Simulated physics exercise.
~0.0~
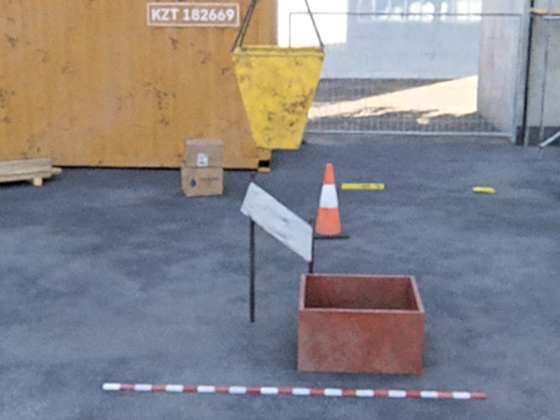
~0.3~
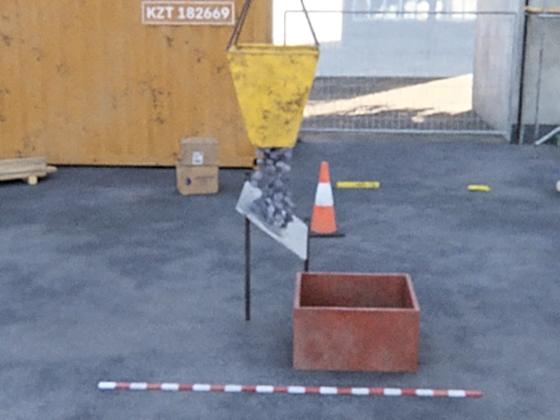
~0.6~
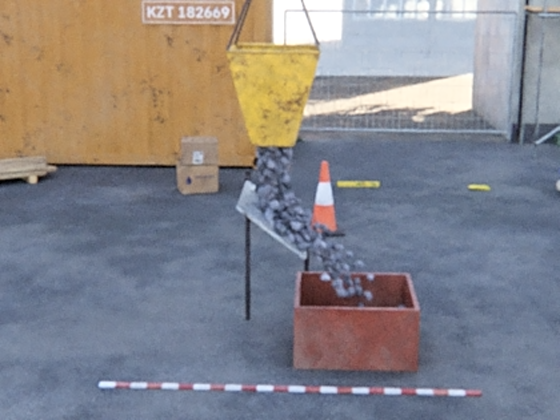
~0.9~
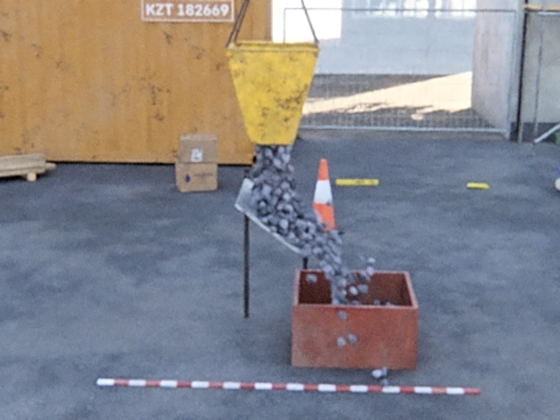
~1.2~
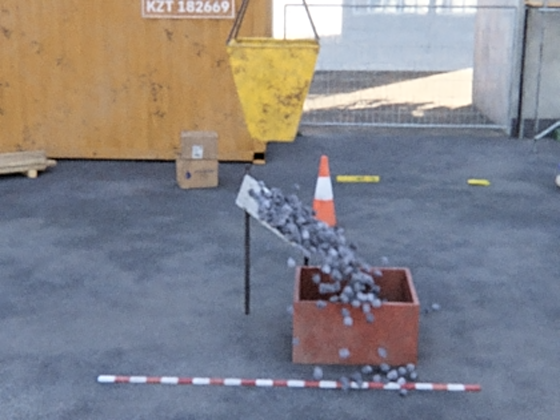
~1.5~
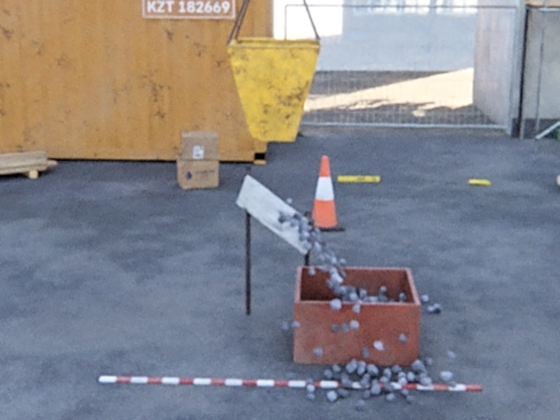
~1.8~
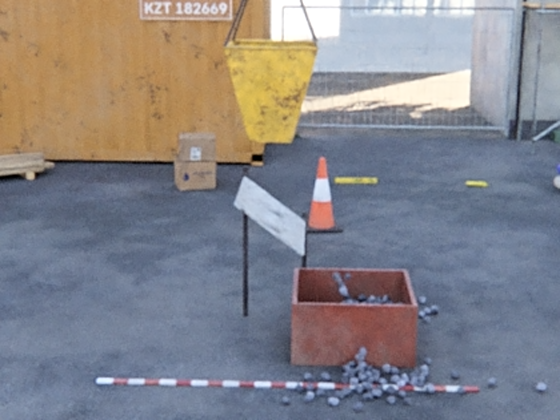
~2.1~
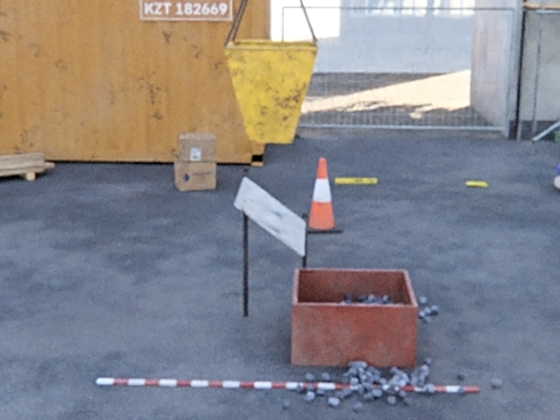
In a paved yard, grey stones poured from a yellow skip onto a sloping steel plate and slid rightward into a rusty red bin, most ending up inside while some spilled over and lay scattered in front and to the right.
